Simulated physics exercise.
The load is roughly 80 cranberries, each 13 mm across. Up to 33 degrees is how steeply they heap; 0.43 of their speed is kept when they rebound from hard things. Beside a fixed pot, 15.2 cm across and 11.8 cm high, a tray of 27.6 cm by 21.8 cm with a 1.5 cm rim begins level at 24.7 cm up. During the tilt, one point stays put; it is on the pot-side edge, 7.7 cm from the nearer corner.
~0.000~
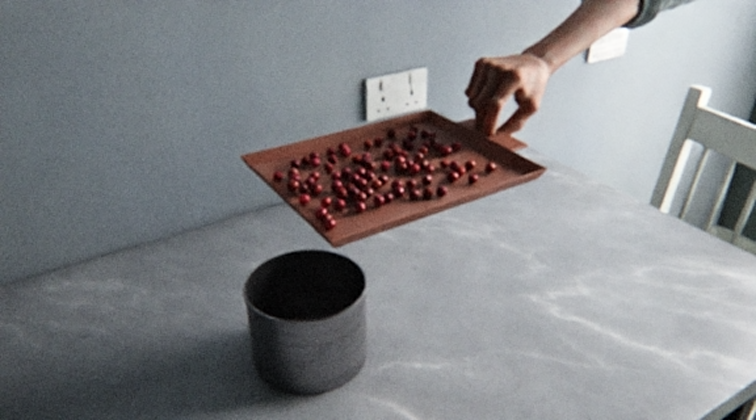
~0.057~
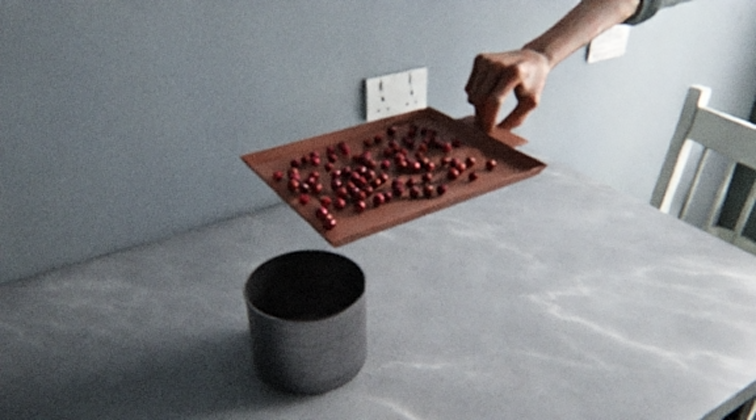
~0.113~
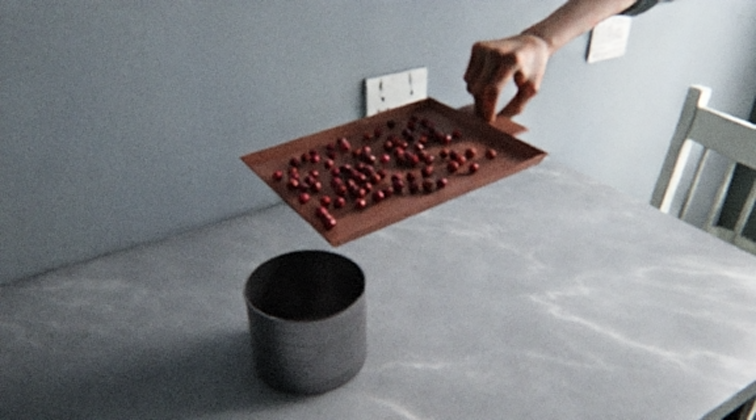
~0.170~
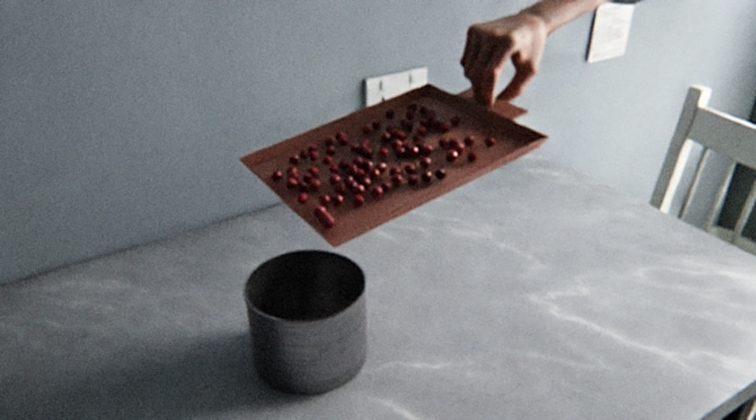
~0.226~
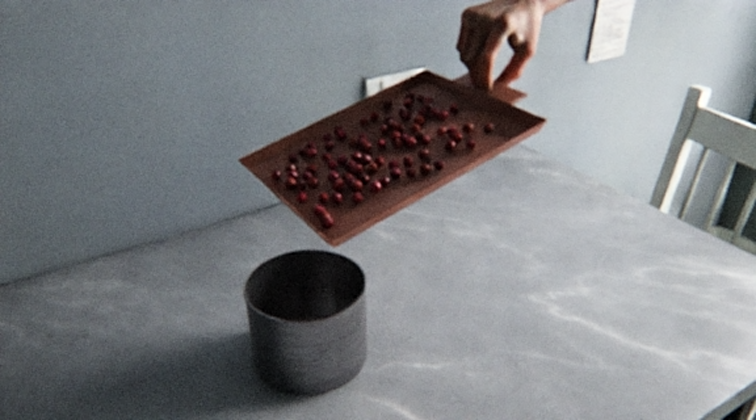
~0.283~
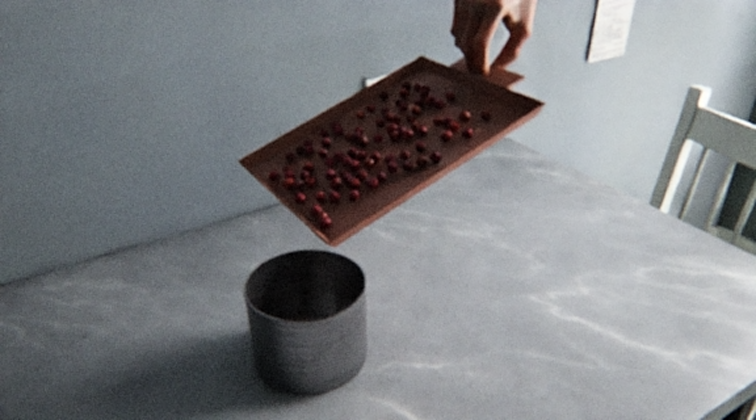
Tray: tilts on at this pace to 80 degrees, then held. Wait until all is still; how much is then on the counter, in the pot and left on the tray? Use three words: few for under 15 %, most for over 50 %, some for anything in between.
Counter: Most; pot: Some; tray: Few.
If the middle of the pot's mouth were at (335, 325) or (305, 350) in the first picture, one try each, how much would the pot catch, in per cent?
Around 20 per cent, then around 30 per cent.
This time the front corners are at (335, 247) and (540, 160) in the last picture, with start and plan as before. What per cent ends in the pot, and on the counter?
Pot 0; counter 100.
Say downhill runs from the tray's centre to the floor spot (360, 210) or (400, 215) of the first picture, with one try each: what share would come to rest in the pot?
Approximately 0 percent, then 0 percent.
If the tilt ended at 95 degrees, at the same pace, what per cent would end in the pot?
Then about 25 per cent.
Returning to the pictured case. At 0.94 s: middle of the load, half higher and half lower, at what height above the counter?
The halfway mark sits at about 26 cm.
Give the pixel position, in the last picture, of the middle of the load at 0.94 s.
By then the middle of the load sits around (272, 196).
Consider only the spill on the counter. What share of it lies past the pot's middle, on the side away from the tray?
Share: Around 100 %.
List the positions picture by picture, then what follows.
The first frame shows tray tilt 0 degrees, front corners at (334, 235) and (538, 168); middle of the pieces at (385, 166); pot at (306, 283).
The second frame shows tray tilt 1 degrees, front corners at (334, 235) and (538, 164); middle of the pieces at (385, 164).
The third frame shows tray tilt 4 degrees, front corners at (333, 235) and (539, 152), lowest corner left back; middle of the pieces at (384, 159).
The fourth frame shows tray tilt 9 degrees, front corners at (332, 236) and (539, 136), lowest corner left back; middle of the pieces at (383, 152).
The fifth frame shows tray tilt 13 degrees, front corners at (331, 236) and (538, 120), lowest corner left back; middle of the pieces at (381, 145).
The sixth frame shows tray tilt 17 degrees, front corners at (330, 236) and (535, 104), lowest corner left back; middle of the pieces at (378, 138); pot at (306, 283). Its pace works out near 75 degrees a second.
After 0.67 s, tilt 47 degrees; the tray holds 100 %, the pot 0 %.
After 0.94 s, tilt 68 degrees; the tray holds 70 %, the pot 0 %.
Then, at 1.30 s, tilt 80 degrees; the tray holds 5 %, the pot 20 %.
In the end, at 2.2 s, counter 70 %, pot 30 %, tray 0 %.
